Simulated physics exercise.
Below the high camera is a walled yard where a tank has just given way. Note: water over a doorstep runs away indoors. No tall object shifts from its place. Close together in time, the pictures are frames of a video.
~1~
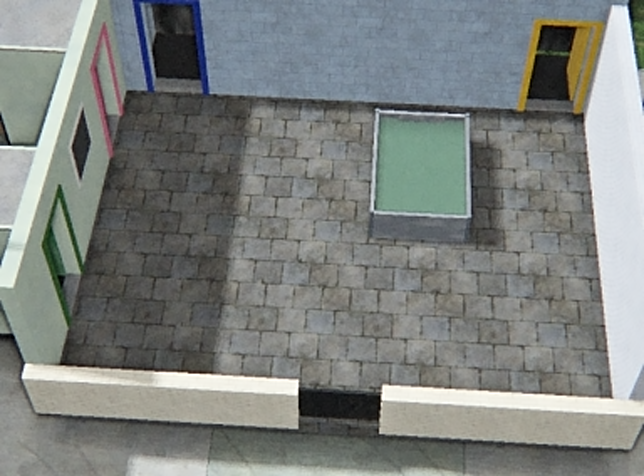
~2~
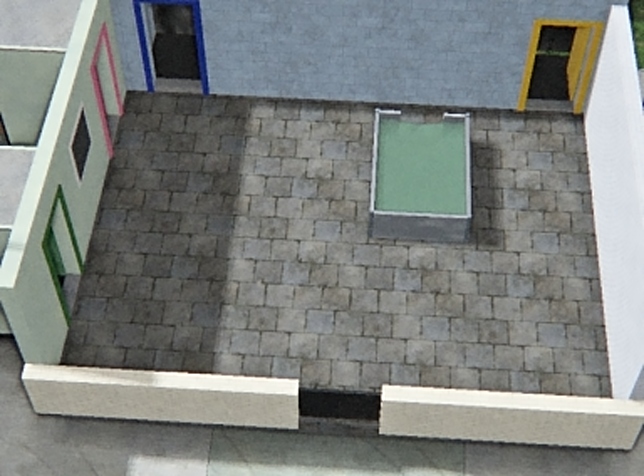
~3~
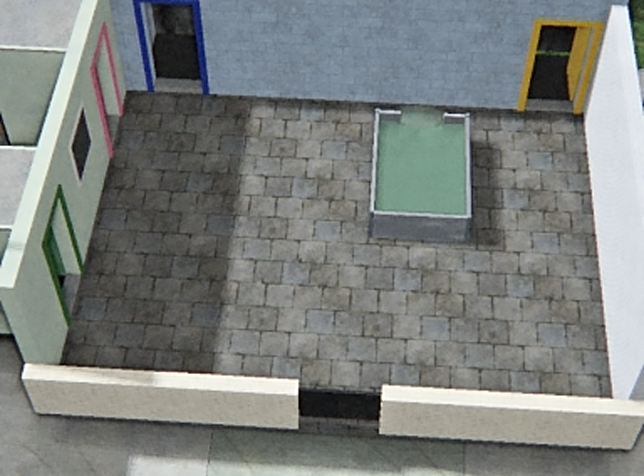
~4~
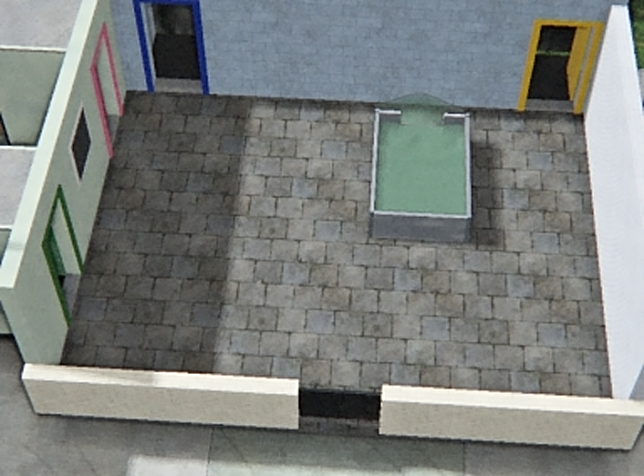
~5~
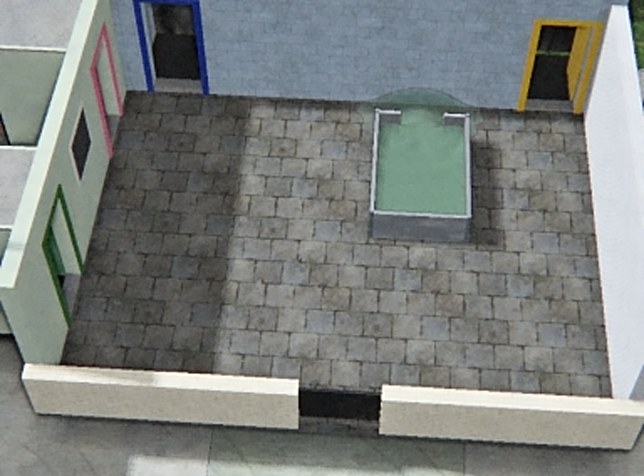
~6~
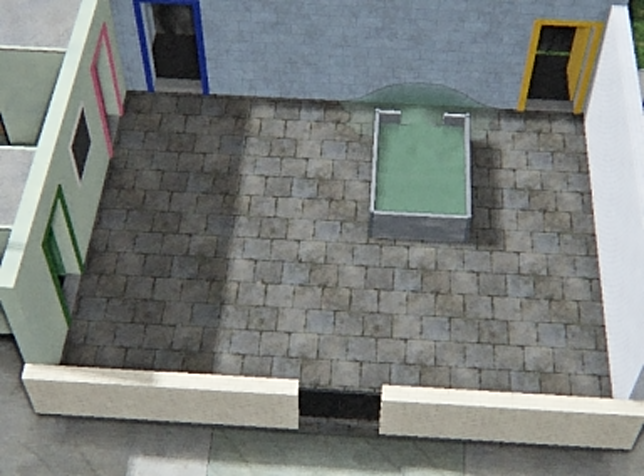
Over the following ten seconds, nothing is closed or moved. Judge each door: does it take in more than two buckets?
My call: The yellow door takes in more, the blue door keeps it to two or fewer, the pink door takes in more, the green door keeps it to two or fewer.
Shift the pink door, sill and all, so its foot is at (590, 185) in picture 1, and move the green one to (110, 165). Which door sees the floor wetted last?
The green-painted one, as it turns out.
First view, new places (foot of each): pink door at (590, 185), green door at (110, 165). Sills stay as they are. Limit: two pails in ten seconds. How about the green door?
The green one goes past it.
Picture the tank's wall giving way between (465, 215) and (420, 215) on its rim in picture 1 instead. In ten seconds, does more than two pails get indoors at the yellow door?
Yellow: Below the limit.
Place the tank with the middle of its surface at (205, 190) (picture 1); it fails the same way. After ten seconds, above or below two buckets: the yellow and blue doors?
Looking at it, yellow comes in under and blue breaks the limit.
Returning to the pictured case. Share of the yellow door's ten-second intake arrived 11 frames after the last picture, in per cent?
The figure is near 0 per cent.
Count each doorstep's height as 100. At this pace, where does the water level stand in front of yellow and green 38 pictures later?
Roughly 140 and 100 %.
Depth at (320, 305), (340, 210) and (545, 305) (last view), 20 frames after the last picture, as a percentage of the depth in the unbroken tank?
Estimated readings in sequence: 0, 0, 0 percent.
A moment on, water covers 10 % of the floor; the yellow door wet at the sill, nothing in, the blue door not reached, the pink door not reached, the green door not reached.
Next, water covers 20 % of the floor; the yellow door wet at the sill, nothing in, the blue door not reached, the pink door not reached, the green door not reached.
Then, water covers 40 % of the floor; the yellow door under two buckets in, the blue door wet at the sill, nothing in, the pink door under two buckets in, the green door not reached.
Later, water covers 60 % of the floor; the yellow door over two buckets in, the blue door wet at the sill, nothing in, the pink door over two buckets in, the green door wet at the sill, nothing in.
In the end, water covers 75 % of the floor; the yellow door over two buckets in, the blue door wet at the sill, nothing in, the pink door over two buckets in, the green door wet at the sill, nothing in.
